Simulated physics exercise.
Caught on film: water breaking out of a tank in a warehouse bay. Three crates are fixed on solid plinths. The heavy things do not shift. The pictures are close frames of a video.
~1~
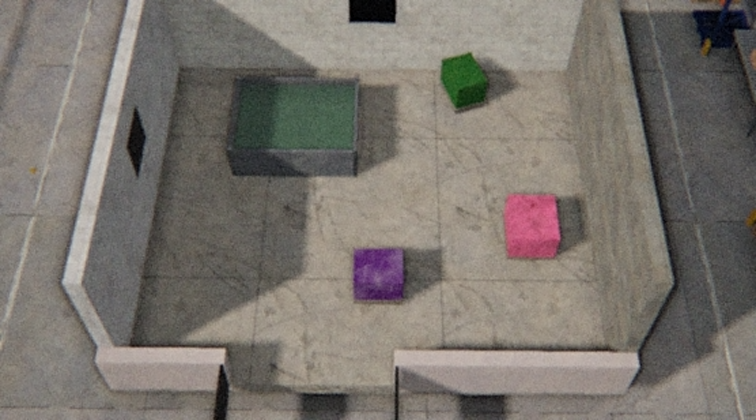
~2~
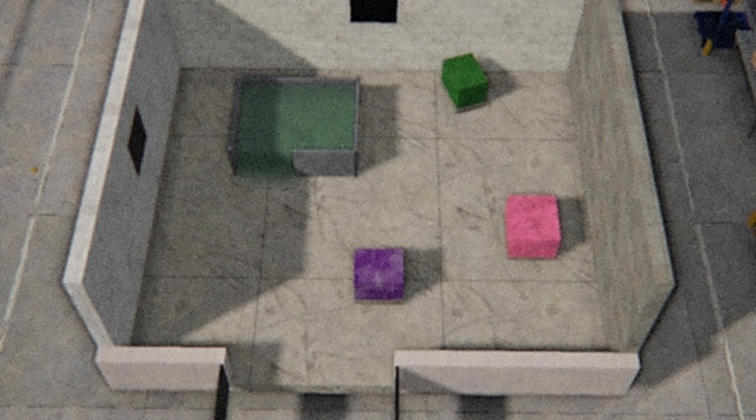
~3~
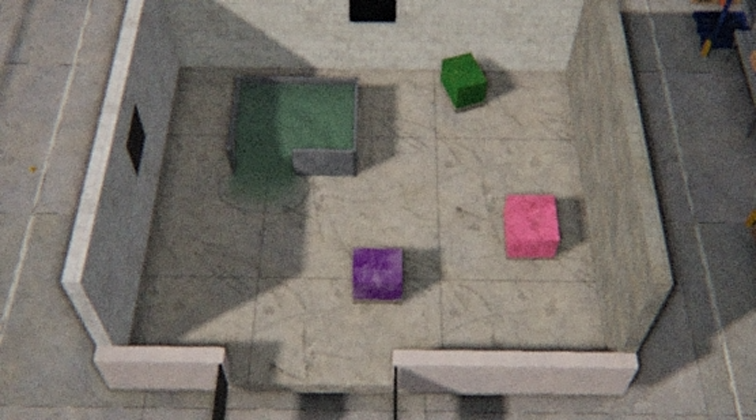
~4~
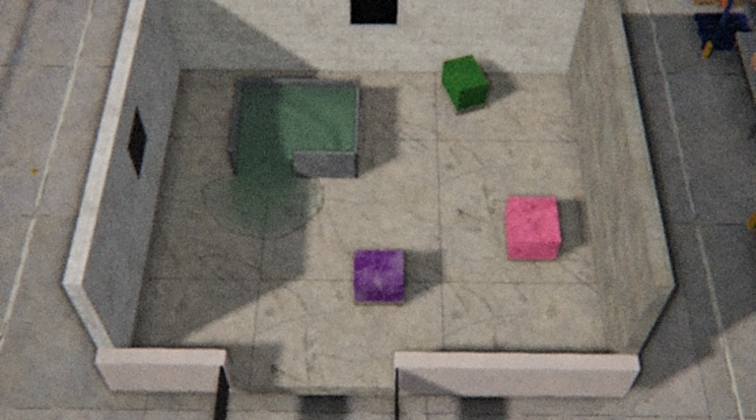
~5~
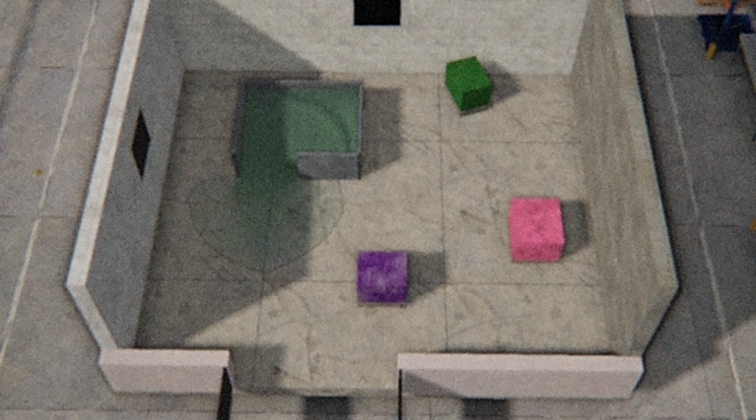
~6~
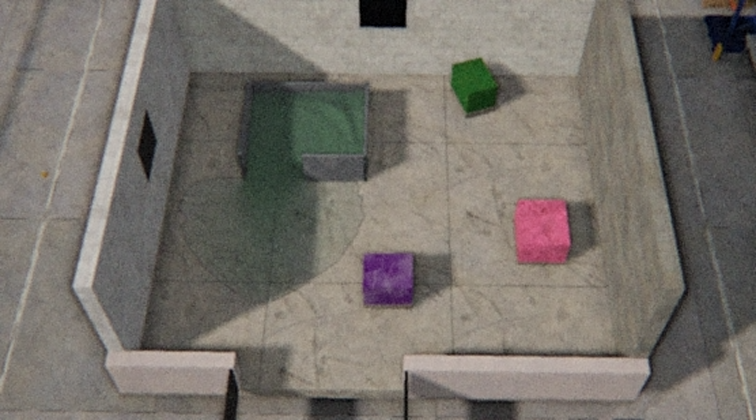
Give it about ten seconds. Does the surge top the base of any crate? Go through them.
The pink crate keeps dry; the purple crate keeps dry; the green crate keeps dry.
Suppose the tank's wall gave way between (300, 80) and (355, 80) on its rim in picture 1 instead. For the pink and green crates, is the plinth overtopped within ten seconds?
Then: The pink crate gets wet; the green crate takes water.
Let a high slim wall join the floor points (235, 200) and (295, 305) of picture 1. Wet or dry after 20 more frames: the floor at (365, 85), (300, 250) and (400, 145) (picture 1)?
In that order: Clear, wet, dry.
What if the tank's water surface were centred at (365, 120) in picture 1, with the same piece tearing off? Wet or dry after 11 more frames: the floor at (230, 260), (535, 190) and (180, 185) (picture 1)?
One after the other: Under water, clear, clear.
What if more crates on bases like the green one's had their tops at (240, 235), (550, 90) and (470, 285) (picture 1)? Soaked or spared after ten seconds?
In turn: Gets wet, is spared, is spared.
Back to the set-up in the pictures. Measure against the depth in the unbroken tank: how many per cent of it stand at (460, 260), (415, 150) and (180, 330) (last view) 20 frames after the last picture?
Roughly 2, 0 and 25 per cent, in turn.
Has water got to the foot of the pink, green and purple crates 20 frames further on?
My reading: At pink not yet; at green untouched; at purple reached.
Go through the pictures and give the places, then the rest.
In the first picture, still water in the open tank at (295, 116).
In the second picture, the front is at (296, 182), out from the gap at (265, 167).
In the third picture, water pours out at (264, 167) and has run to (290, 207).
In the fourth picture, water pours out at (266, 169) and has run to (275, 234).
In the fifth picture, water pours out at (269, 170) and has run to (272, 266).
In the sixth picture, the front is at (249, 295), out from the gap at (275, 172).
A moment on, water covers 25 % of the floor; the pink crate not reached, the purple crate water round its plinth, the green crate not reached.
Next, water covers 30 % of the floor; the pink crate not reached, the purple crate water round its plinth, the green crate not reached.
Then, water covers 35 % of the floor; the pink crate not reached, the purple crate water round its plinth, the green crate not reached.
Later, water covers 40 % of the floor; the pink crate water round its plinth, the purple crate water round its plinth, the green crate not reached.
In the end, water covers 65 % of the floor; the pink crate stayed above the water, the purple crate stayed above the water, the green crate stayed above the water.
